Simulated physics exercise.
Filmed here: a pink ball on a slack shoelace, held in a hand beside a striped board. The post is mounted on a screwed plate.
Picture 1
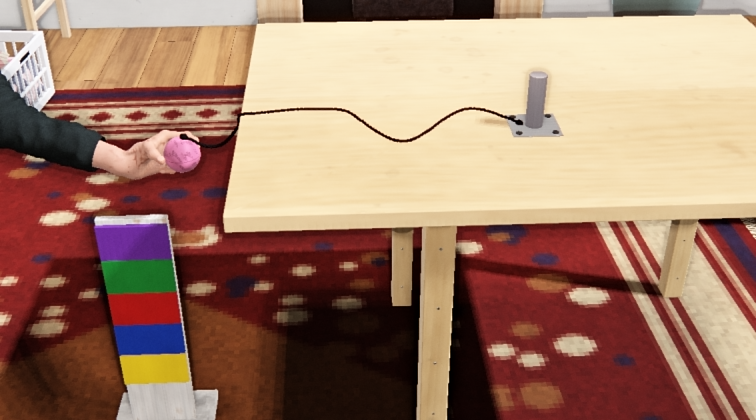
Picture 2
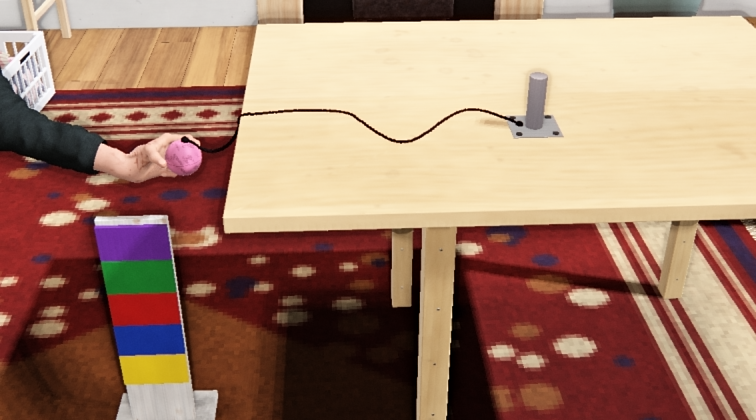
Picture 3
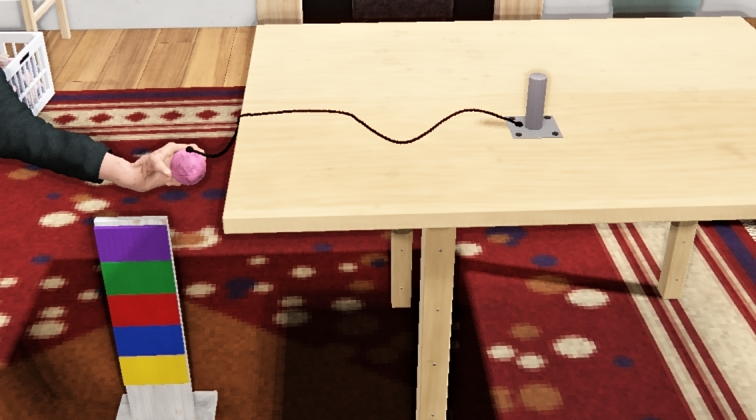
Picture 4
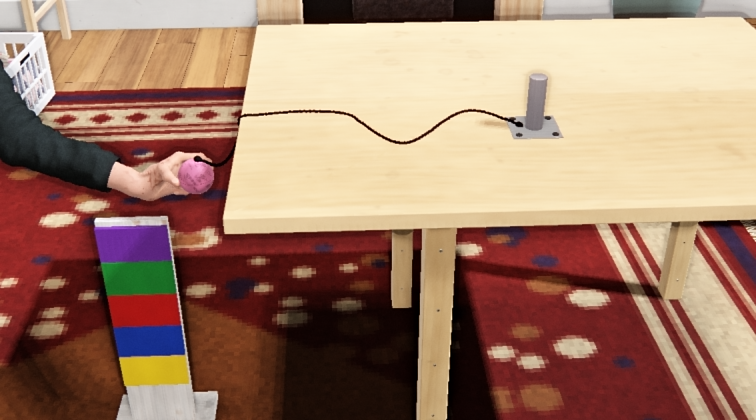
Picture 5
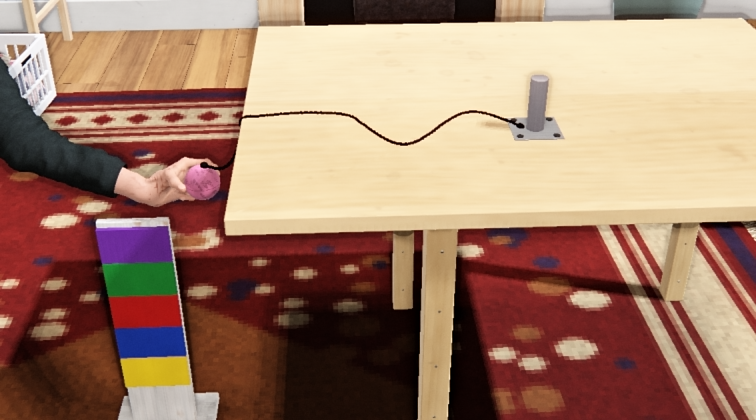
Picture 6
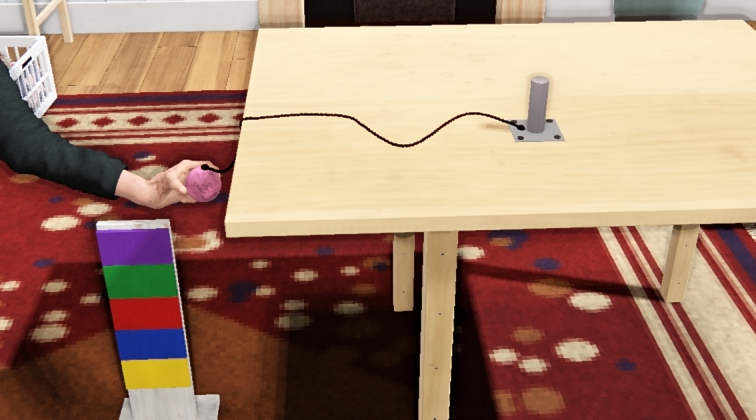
A hand held a pink ball tied to a slack black shoelace beside a striped board, then moved it slightly down and to the right, while the lace's other end stayed at the post on the table.
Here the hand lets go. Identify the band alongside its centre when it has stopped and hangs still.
Its centre is alongside the green band.
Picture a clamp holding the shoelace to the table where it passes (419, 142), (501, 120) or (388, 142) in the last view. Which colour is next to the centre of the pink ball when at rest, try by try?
Purple, then green, then purple.
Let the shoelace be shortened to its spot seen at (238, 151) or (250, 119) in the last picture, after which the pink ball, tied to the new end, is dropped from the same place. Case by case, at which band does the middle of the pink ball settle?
Try by try it comes out as purple; none, it hangs higher.
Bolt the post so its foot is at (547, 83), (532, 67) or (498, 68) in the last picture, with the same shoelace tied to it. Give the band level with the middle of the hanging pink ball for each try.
Post by post, in the given order: Purple; purple; green.
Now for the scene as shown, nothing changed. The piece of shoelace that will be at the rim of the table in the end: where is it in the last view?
Answer: The point at (322, 115).
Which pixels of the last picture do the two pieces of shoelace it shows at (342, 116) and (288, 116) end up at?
One finishes at (260, 129) and the other at (241, 164).
Soon after, ball near (277, 280); level with green.
After that, ball near (237, 280); level with green.
In the end, ball near (249, 284); level with green. The shoelace holds its middle at green.
